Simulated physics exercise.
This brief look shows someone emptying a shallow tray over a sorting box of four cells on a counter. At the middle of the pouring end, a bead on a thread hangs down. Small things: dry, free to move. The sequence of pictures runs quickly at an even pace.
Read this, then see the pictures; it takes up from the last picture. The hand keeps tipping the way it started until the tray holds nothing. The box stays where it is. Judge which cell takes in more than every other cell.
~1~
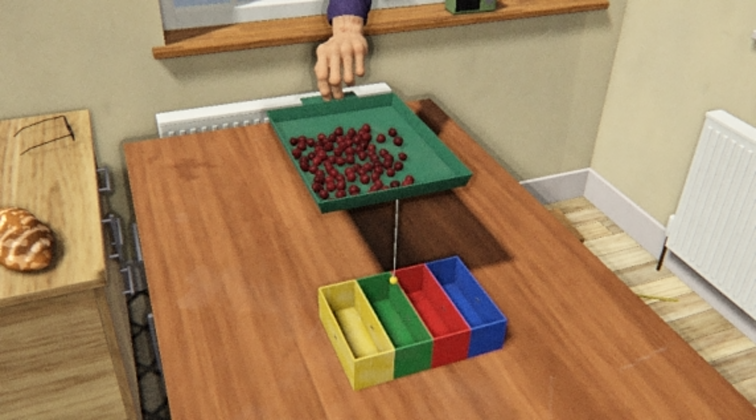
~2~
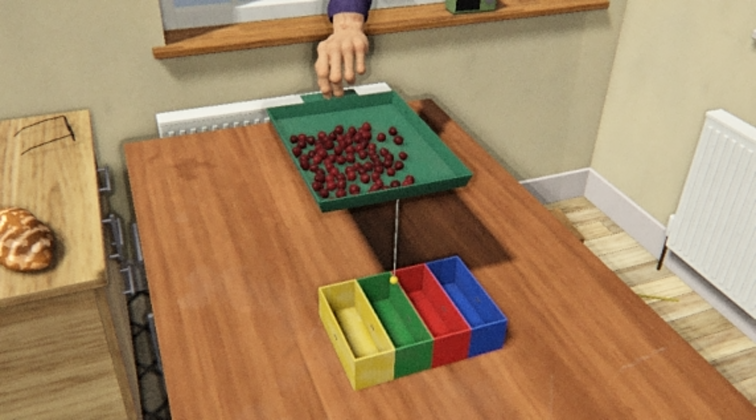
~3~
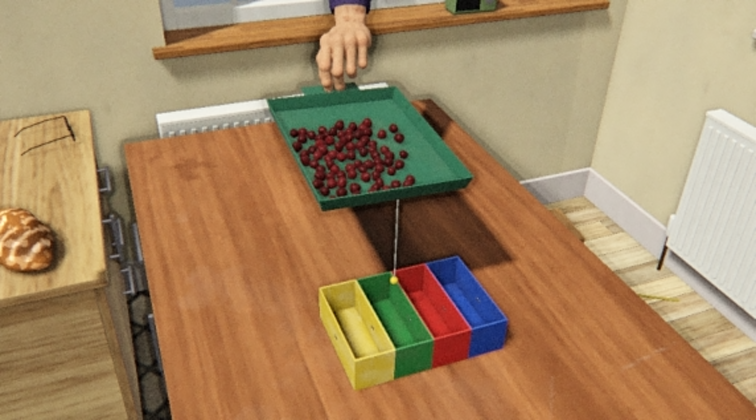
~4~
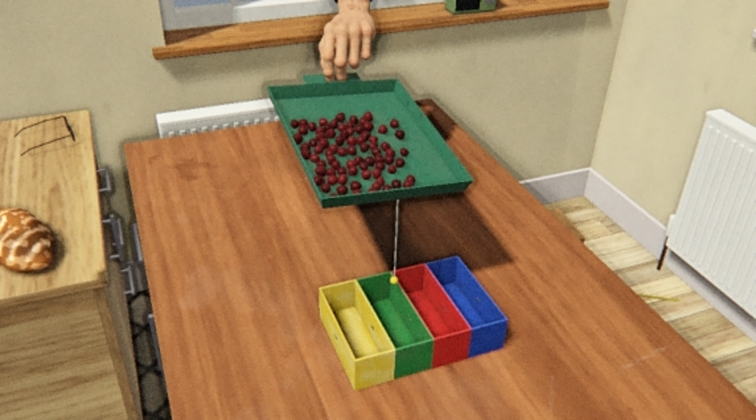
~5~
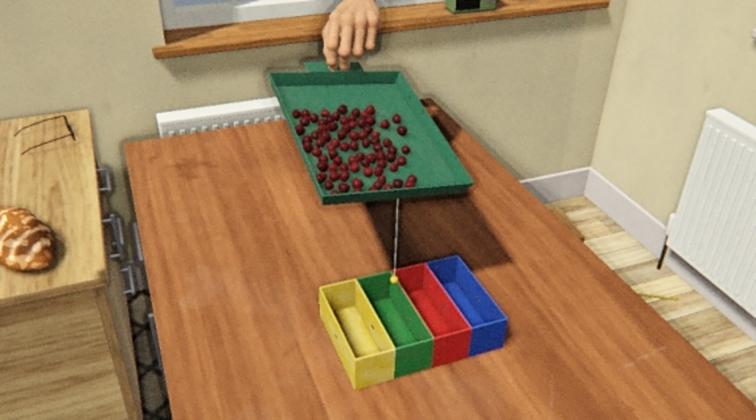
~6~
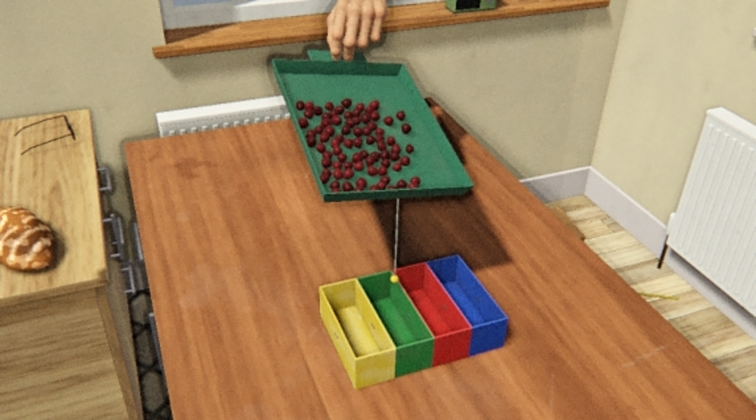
The blue cell takes in the most.
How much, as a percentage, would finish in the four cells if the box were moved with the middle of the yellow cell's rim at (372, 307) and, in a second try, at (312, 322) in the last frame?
You'd get 100 per cent first and 10 per cent second.
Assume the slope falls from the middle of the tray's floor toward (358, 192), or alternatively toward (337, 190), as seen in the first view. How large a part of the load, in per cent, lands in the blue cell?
Roughly 0 percent, then 0 percent.
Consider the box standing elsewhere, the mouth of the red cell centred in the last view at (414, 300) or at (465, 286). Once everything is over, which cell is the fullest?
That blue cell; red.
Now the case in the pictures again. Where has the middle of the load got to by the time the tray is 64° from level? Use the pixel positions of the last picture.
In the last view the centre sits at roughly (422, 169).
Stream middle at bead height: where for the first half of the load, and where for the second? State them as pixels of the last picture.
I'd put it at roughly (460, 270), and after that at roughly (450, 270).
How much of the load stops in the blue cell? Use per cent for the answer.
About 70 in every hundred pieces.
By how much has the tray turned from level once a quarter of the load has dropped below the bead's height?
My estimate is some 90 degrees.
Shortly afterwards, tray tipped steeply; all but a few on the tray; only a few falling or outside the box.
Next, tray tipped past a quarter turn; only a few on the tray; near half in the blue cell; a little in the red cell; only a few in the green cell; near a third falling or outside the box.
Some moments later, tray tipped past a quarter turn; near two thirds in the blue cell; a little in the red cell; only a few in the green cell; near a quarter falling or outside the box.
In the end, tray tipped past a quarter turn; near two thirds in the blue cell; a little in the red cell; only a few in the green cell; none at all in the yellow cell; near a quarter outside the box.
